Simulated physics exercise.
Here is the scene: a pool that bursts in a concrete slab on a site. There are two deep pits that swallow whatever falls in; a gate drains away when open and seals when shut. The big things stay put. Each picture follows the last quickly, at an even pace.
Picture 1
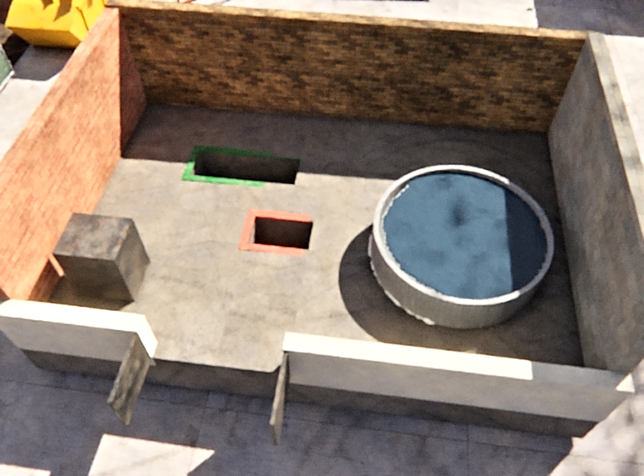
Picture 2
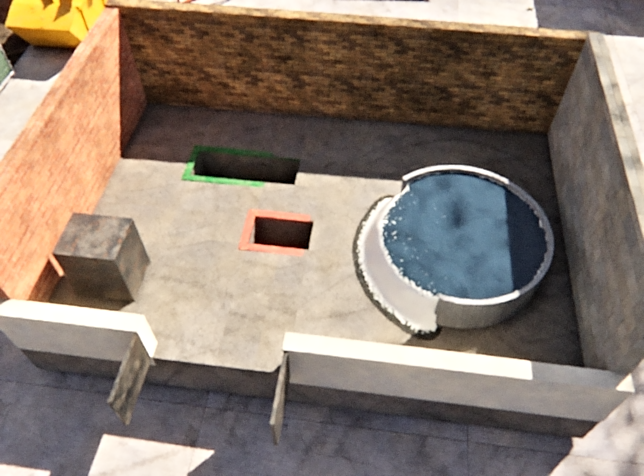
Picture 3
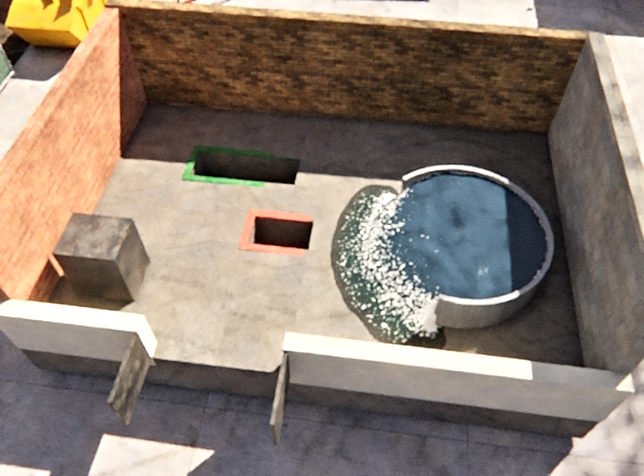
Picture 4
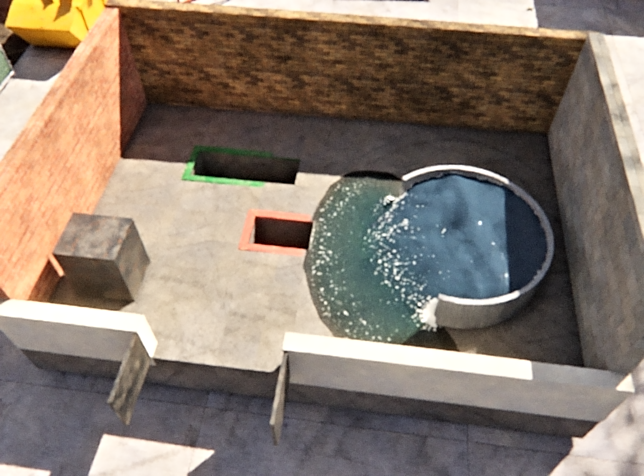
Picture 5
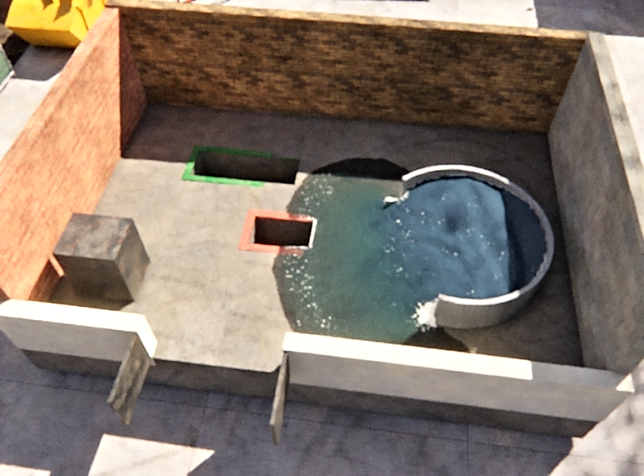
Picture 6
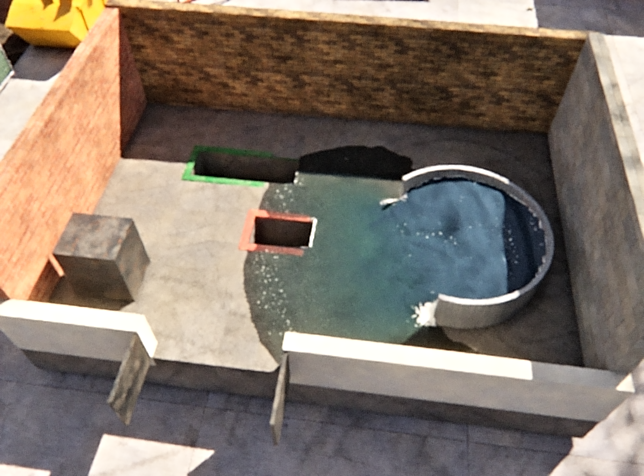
Water bursting from the left side of a round pool, spreading foamy across a walled concrete yard and around a red-edged opening.
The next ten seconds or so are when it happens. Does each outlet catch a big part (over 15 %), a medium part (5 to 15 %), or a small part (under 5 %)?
Parts caught - gate: A big part; red pit: A big part; green pit: A big part.
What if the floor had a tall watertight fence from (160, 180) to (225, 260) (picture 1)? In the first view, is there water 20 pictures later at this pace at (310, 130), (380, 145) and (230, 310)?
Swamped, untouched, swamped.
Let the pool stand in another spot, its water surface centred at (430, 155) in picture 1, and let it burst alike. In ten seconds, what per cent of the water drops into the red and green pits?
So red takes 25 % and green takes 30 %.
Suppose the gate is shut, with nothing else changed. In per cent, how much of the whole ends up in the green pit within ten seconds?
That's 30 in a hundred for green.
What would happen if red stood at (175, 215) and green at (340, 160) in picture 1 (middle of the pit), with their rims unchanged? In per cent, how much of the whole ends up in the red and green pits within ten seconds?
The red pit receives 30 per cent and the green pit 12 per cent.
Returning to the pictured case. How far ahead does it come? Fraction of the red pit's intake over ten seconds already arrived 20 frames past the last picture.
My figure is 70 in a hundred.
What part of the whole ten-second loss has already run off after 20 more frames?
Near 55 in a hundred.
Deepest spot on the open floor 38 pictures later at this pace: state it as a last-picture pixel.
Estimated pixel: (144, 112).
A moment on, water covers 45 % of the floor; the gate 1 %, the red pit 5 %, the green pit 2 %.
Next, water covers 55 % of the floor; the gate 4 %, the red pit 10 %, the green pit 5 %.
Then, water covers 65 % of the floor; the gate 9 %, the red pit 15 %, the green pit 8 %.
Later, water covers 70 % of the floor; the gate 13 %, the red pit 18 %, the green pit 13 %.
In the end, water covers 90 % of the floor; the gate 17 %, the red pit 21 %, the green pit 22 %.
